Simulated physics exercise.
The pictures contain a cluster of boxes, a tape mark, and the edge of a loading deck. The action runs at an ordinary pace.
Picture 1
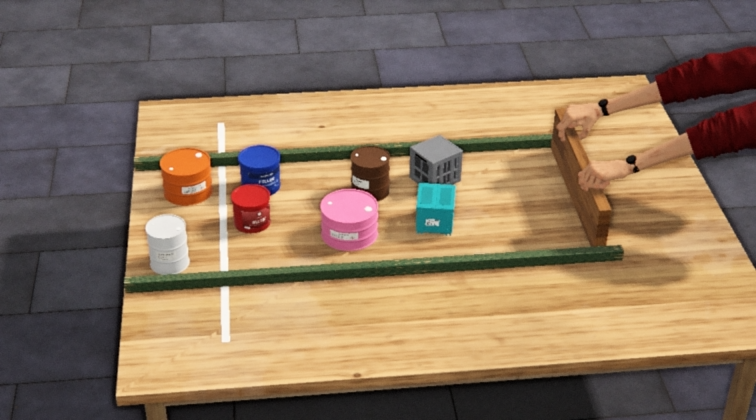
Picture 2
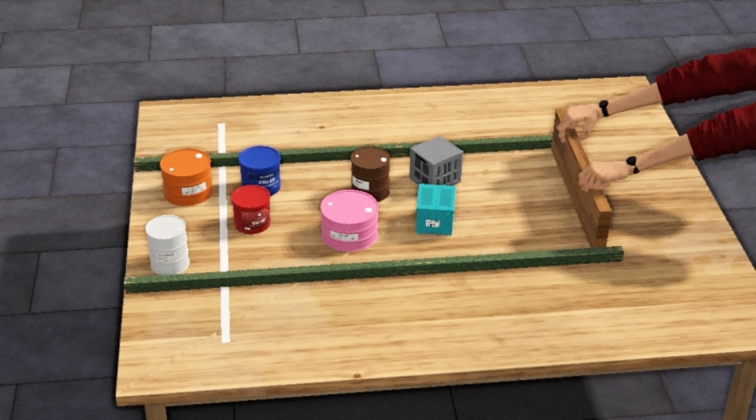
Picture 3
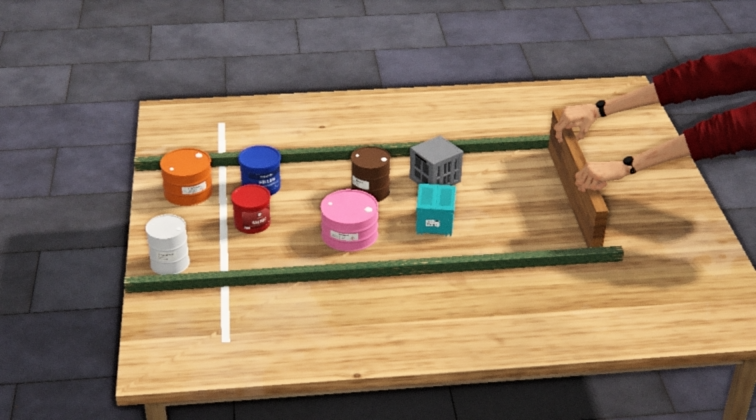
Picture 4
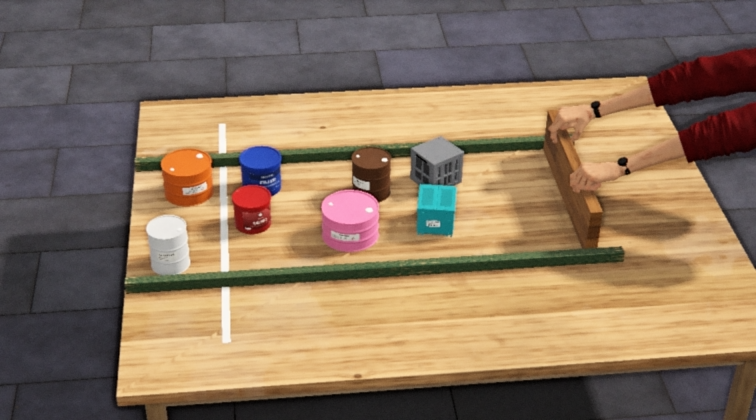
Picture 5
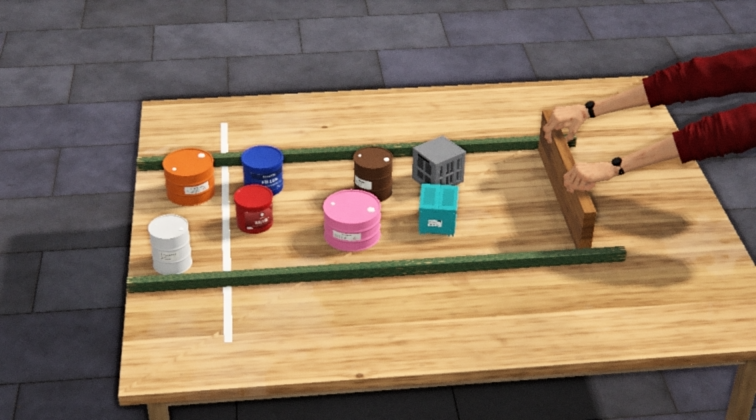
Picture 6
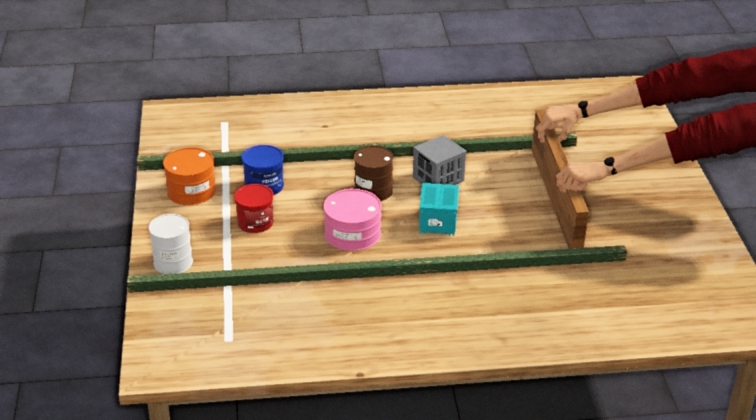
A pair of red-sleeved arms grips an upright wooden plank at the right of a pale wooden table, seen from above at an angle over grey paving. Between two green rails sit a grey crate, a teal box, and brown, pink, blue and red containers, with orange and white ones left of a white line. The hands slide the plank slightly left while the containers stay in place.
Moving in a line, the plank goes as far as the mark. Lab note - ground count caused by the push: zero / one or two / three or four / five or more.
Ground count: One or two.
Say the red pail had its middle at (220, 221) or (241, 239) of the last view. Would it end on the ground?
Going in order, the first time it ends up below and the second time it is still up there.
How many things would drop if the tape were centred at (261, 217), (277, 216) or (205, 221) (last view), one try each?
In order, the counts are 0, 0 and 2.
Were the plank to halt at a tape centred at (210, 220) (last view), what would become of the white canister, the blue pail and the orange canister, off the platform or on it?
Going one by one, the white canister goes down, the blue pail is still up, the orange canister goes down.
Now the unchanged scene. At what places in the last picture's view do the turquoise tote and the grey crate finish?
(208, 225) and (206, 170).
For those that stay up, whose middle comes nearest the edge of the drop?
The white canister ends up foremost.
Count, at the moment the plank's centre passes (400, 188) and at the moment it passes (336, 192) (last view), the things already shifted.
Note: First position 4; second position 6.
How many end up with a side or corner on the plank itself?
3.
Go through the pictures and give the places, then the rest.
White canister (168, 245); orange canister (187, 177); red pail (251, 209); plank (579, 177); tape (223, 220), in the first picture.
Orange canister (187, 177); brown canister (370, 175), in the second picture.
Red pail (252, 210); pink canister (350, 220), in the third picture.
White canister (169, 246); blue pail (261, 172), in the fourth picture.
Orange canister (190, 177); grey crate (439, 165), in the fifth picture.
White canister (171, 244); orange canister (190, 176); red pail (255, 209); plank (558, 179); tape (226, 219), in the sixth picture.
Soon after, none off yet; white canister at rest near (171, 244); orange canister at rest near (190, 176); red pail at rest near (255, 209).
After that, none off yet; white canister at rest near (171, 244); orange canister at rest near (190, 176); red pail displaced a little near (241, 207).
In the end, the number that fall off is one or two; gone, orange canister.
